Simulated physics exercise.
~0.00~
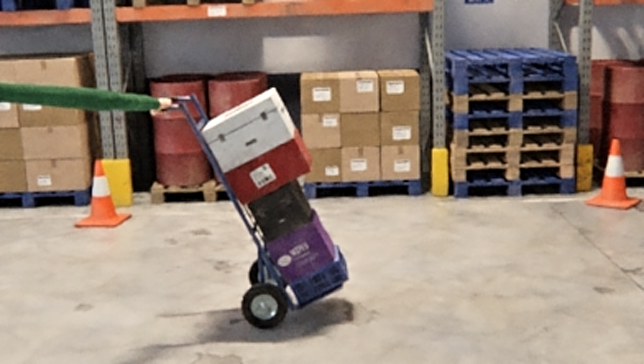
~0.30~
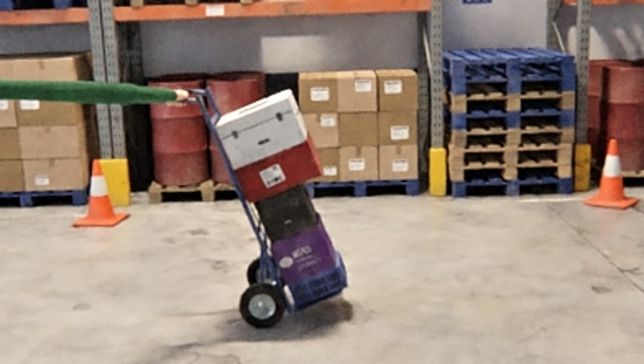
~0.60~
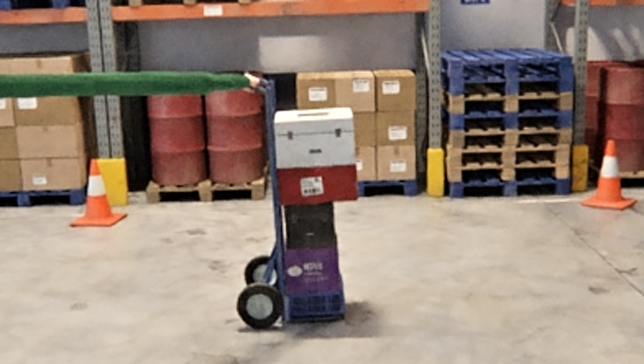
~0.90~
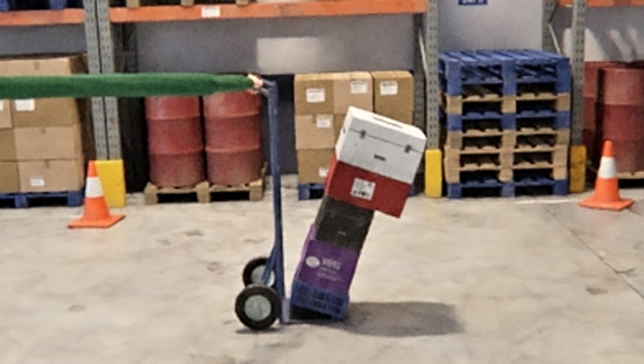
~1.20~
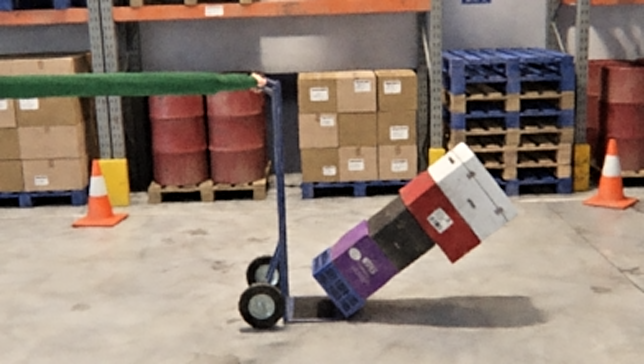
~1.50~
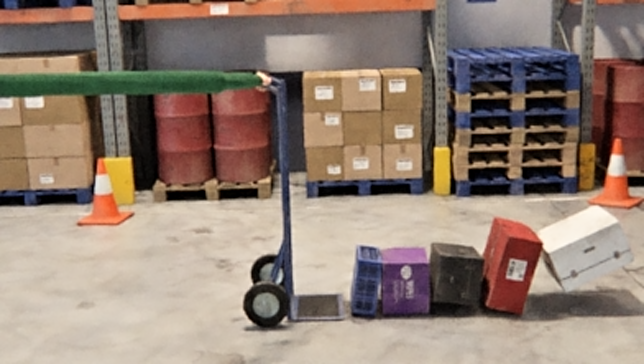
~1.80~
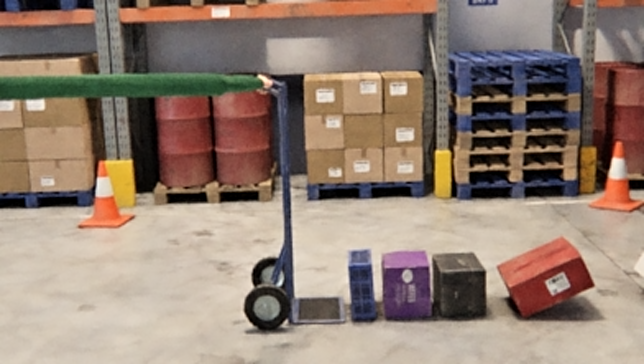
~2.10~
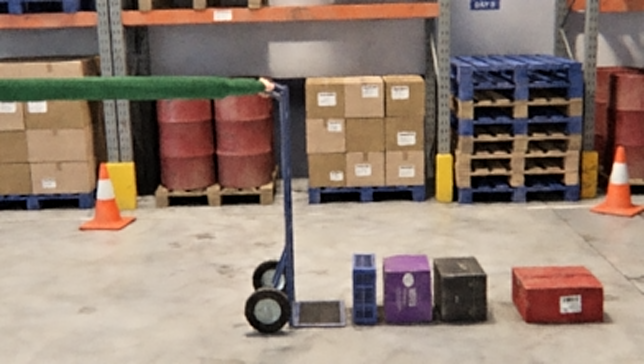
In a warehouse with a concrete floor, seen from the side by a slightly swaying camera, a green-sleeved arm holds a blue two-wheeled hand truck tilted back to the left. It carries a blue crate at the bottom, then a purple box, a black toolbox, a red parcel and a white toolbox on top. The arm swings the truck upright and holds it still, but the stack keeps tipping forward to the right. It topples and spreads along the floor, and the white toolbox tumbles out of view. The red parcel rolls over and settles, while the crate, purple box and black toolbox lie in a row beyond the plate.
